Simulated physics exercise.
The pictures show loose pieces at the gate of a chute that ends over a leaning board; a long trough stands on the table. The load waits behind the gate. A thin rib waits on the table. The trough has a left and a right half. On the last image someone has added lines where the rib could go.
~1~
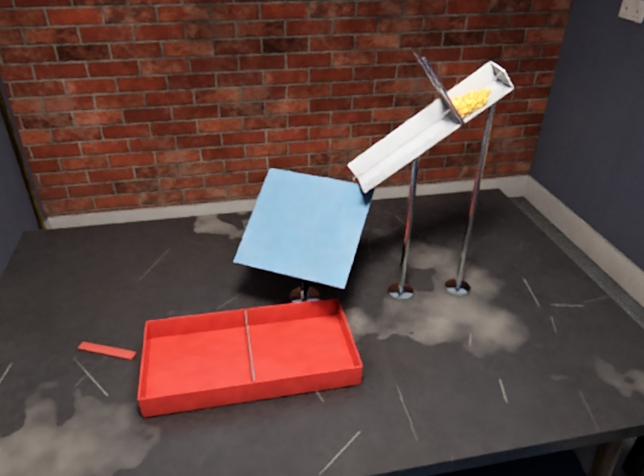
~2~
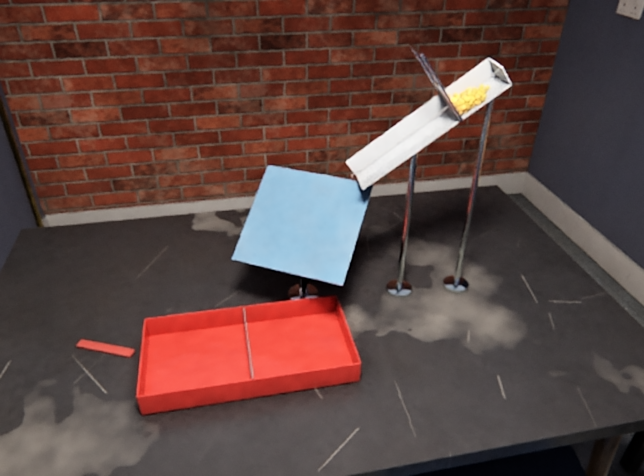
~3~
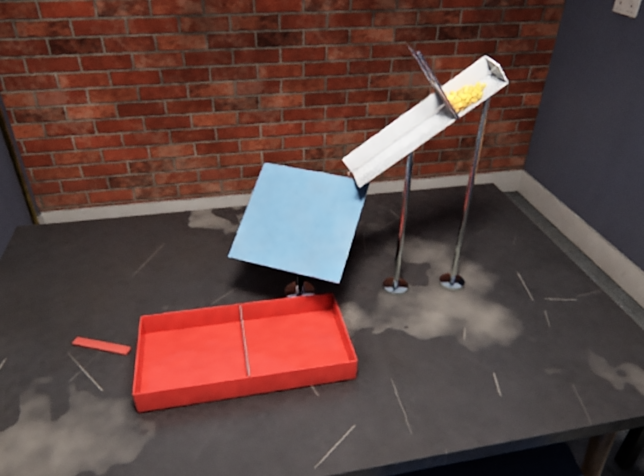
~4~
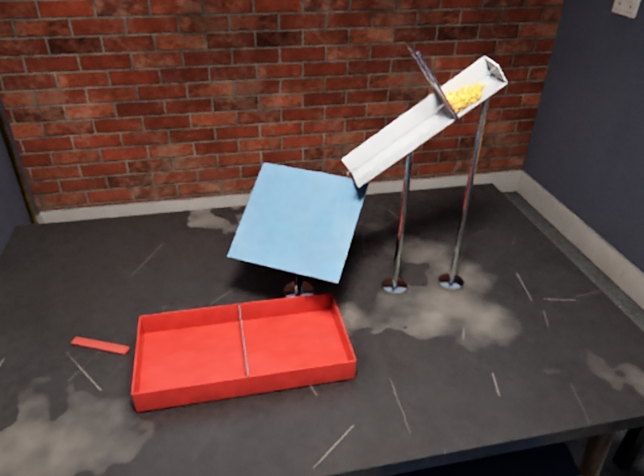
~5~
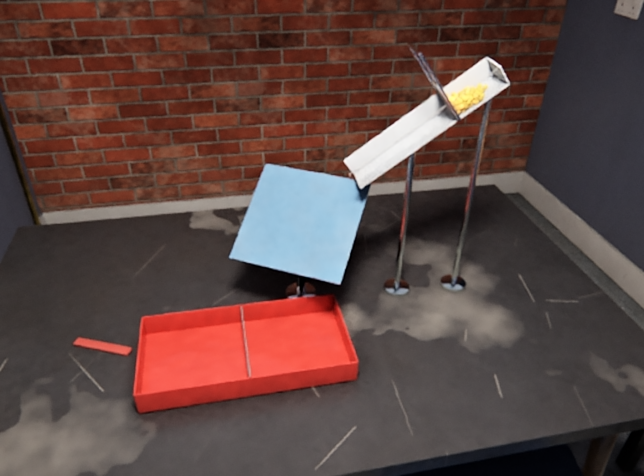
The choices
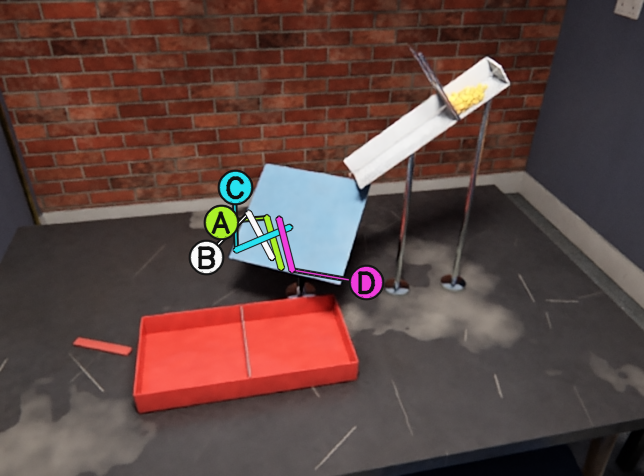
Yellow pieces sitting behind a shut gate on a white sloping chute above a tilted blue board and red divided trough, nothing moving.
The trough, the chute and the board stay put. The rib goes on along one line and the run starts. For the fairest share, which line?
It is C.
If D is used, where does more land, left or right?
More lands on the right.
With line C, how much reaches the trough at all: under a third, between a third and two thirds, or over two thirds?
It is over two thirds.
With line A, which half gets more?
The right half.
On the marked copy, line A from (266, 217) to (281, 267); line B from (248, 213) to (272, 257); line C from (289, 227) to (236, 249); line D from (279, 219) to (292, 270).
With A, of what is caught, a stray few in the left half, nearly all in the right.
With B, of what is caught, a stray few in the left half, nearly all in the right.
With C, of what is caught, about a third in the left half, about two thirds in the right.
With D, of what is caught, none in the left half, all in the right.
